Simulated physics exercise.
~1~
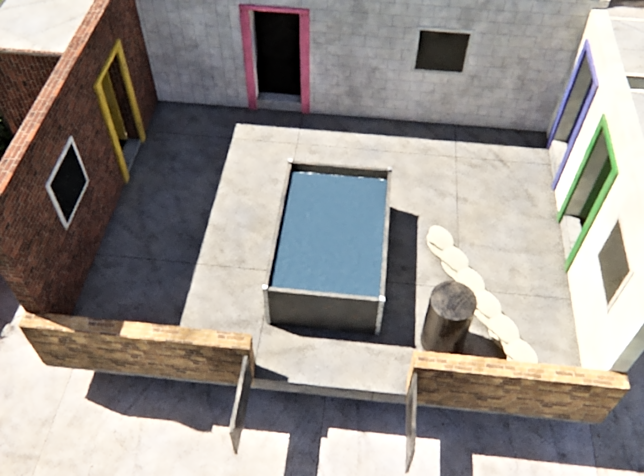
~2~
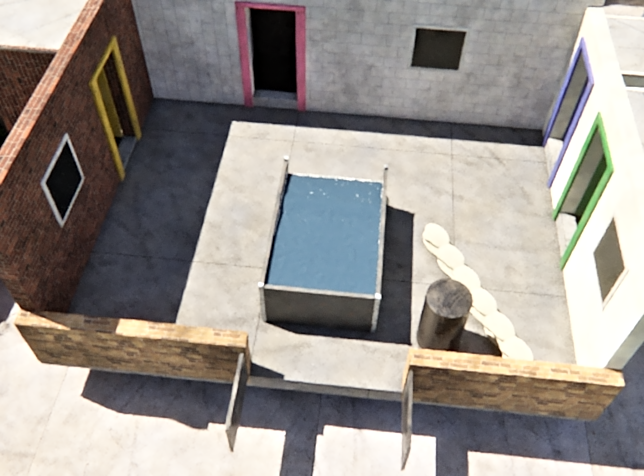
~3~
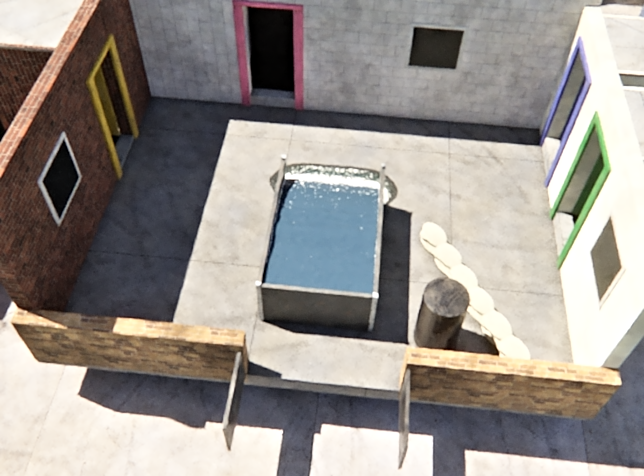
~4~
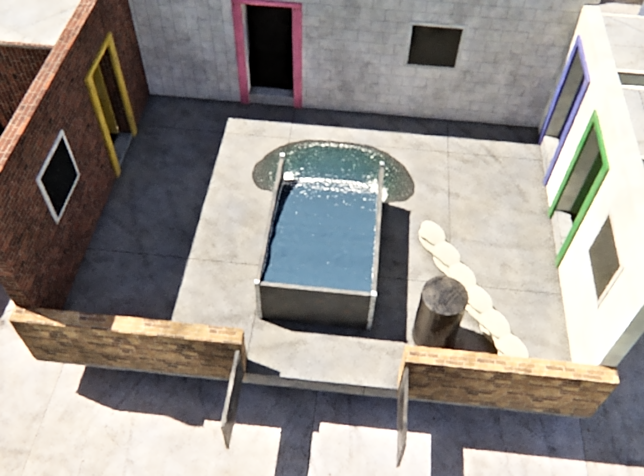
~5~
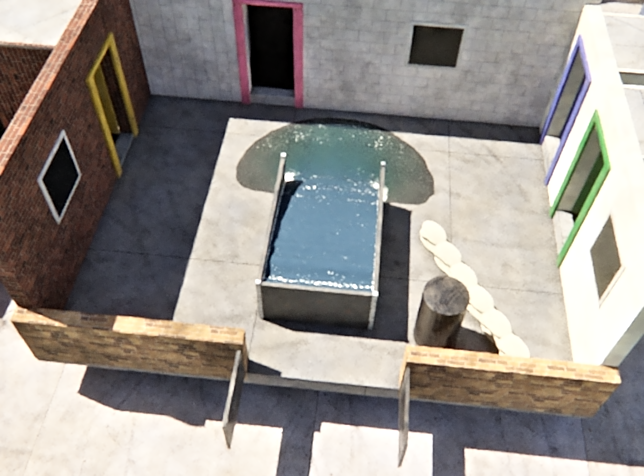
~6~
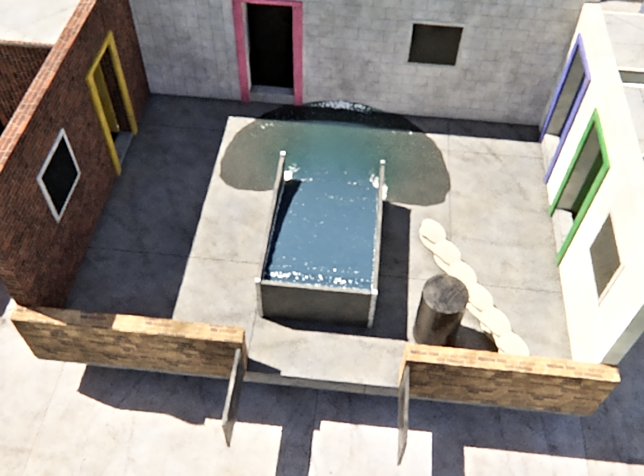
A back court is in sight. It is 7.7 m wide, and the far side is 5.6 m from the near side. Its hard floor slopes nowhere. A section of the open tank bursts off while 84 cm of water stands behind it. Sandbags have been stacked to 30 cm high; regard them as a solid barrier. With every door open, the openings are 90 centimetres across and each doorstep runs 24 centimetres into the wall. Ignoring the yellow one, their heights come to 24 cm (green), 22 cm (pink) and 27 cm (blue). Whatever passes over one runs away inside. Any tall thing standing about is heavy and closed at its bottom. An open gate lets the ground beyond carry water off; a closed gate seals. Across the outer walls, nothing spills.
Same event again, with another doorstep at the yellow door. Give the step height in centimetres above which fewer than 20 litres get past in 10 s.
14 cm.
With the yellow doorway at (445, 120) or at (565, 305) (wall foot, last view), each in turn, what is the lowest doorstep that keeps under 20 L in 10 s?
About 17 cm, then about 15 cm.
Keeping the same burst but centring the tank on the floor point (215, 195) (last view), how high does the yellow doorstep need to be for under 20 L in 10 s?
It should be around 12.5 cm high.
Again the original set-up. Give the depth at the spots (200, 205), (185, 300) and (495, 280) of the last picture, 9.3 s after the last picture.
Respectively 4 cm, 9 cm and 12 cm.
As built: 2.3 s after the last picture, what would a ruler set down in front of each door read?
In cm: Yellow 17, green 5, pink 25, blue 31.
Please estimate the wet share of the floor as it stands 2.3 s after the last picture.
Wet: Close to 45 %.
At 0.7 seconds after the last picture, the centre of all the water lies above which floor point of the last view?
(330, 196), roughly.
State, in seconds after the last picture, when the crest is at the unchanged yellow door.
At roughly 2.8 s.
Then, 0.7 s after the last picture water covers 25 % of the floor, deepest (50 cm) near (338, 115); it has not reached the yellow door.
Then, 2.3 s after the last picture water covers 45 % of the floor, deepest (40 cm) near (532, 125); 17 cm at the yellow door, 2 litres in over its 10 cm doorstep.
Then, 9.3 s after the last picture water covers 95 % of the floor, deepest (12 cm) near (556, 388); 6 cm at the yellow door, 56 litres in over its 10 cm doorstep.
At the yellow door as built, the water peaked near 18 cm, 2.9 s after the last picture.
Run again over the same 10 s with other heights there, 28 litres in over 13 cm, 6 litres over 17.5 cm. The limit of 20 litres is kept from about 14 cm up.
